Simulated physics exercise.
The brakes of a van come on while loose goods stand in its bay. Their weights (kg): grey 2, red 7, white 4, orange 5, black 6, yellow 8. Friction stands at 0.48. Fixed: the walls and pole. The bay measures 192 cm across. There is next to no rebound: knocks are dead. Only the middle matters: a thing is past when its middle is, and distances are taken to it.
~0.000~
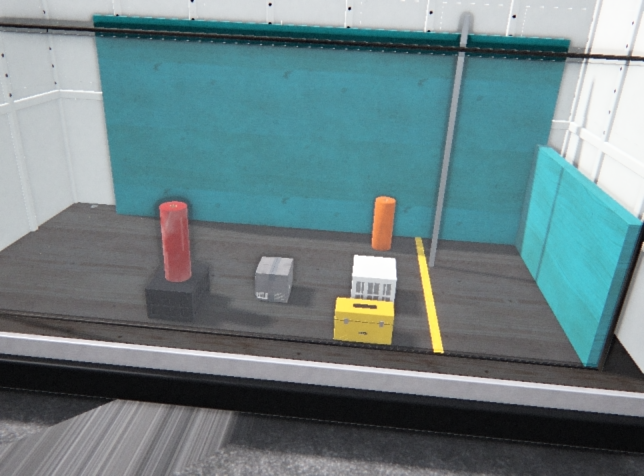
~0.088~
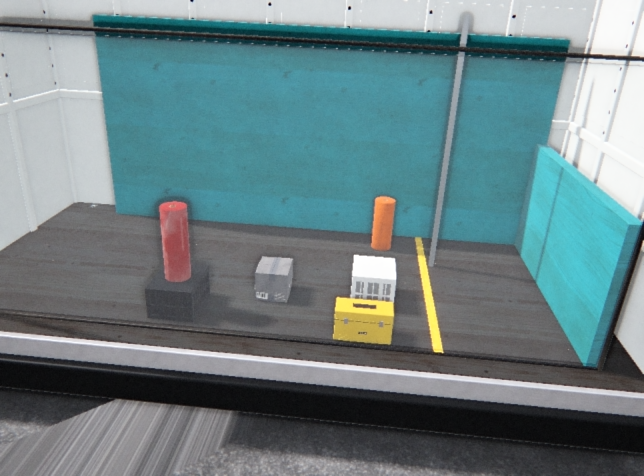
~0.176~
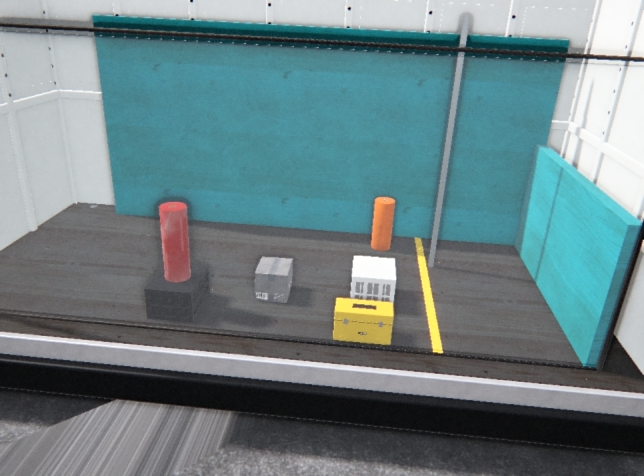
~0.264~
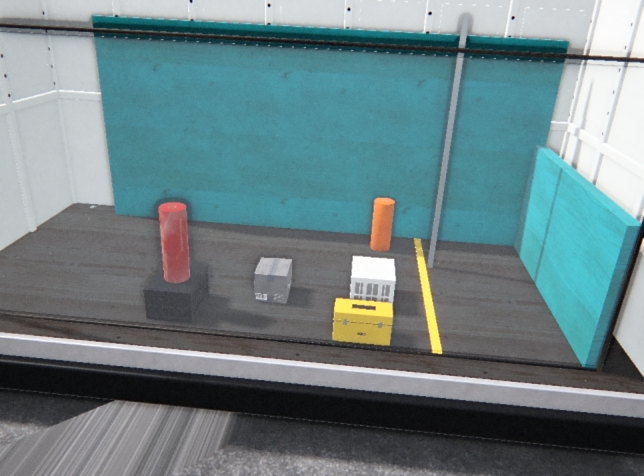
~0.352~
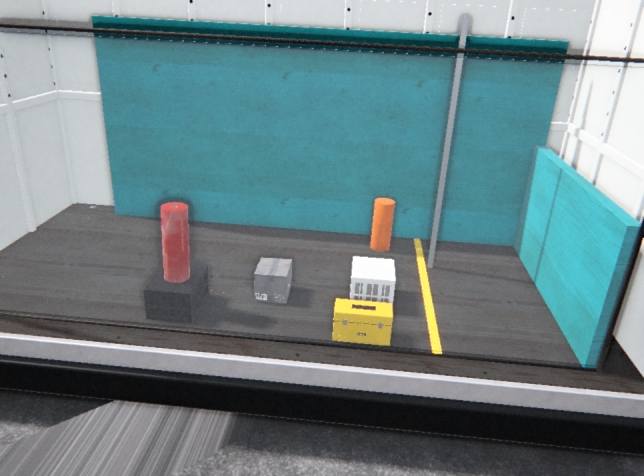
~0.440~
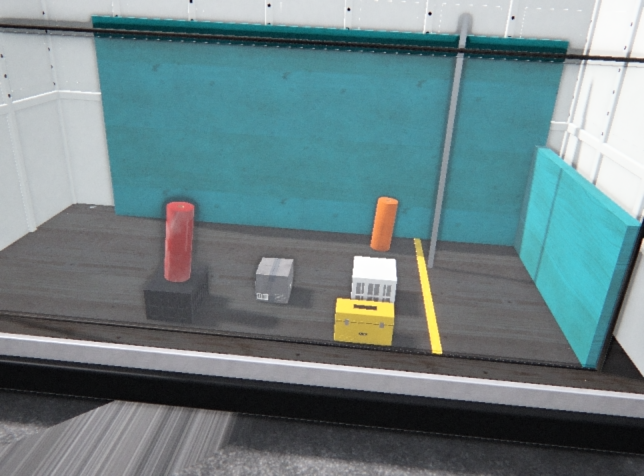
Red roll on a black crate rocking very slightly left then right, an orange roll wobbling faintly behind still boxes.
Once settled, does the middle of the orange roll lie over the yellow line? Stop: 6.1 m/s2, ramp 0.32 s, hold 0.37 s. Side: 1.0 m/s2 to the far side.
Yes.
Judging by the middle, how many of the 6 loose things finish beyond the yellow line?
1.
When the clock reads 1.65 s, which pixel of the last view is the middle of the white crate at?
Close to pixel (405, 284) in the final frame.
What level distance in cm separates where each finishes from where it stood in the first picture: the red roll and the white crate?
Shift: Red roll 90; white crate 25.
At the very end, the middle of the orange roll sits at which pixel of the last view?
Roughly at (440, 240).
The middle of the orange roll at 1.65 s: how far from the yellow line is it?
Some 20 cm past it.
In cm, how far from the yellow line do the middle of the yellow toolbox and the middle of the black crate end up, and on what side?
Yellow toolbox short by 30, black crate short by 180.
After 0.75 s the orange roll is 10 cm short of the yellow line, tilted 65°, near (410, 230) in the last picture's view.
After 1.15 s the orange roll is 19 cm past the yellow line, tilted 90°, near (440, 240) in the last picture's view.
After 1.65 s the orange roll is 19 cm past the yellow line, tilted 90°, near (440, 240) in the last picture's view.
Final state at 2.8 s, grey carton stops short of the yellow line; red roll stops short of the yellow line; white crate stops short of the yellow line; orange roll crosses the yellow line; black crate stops short of the yellow line; yellow toolbox stops short of the yellow line.
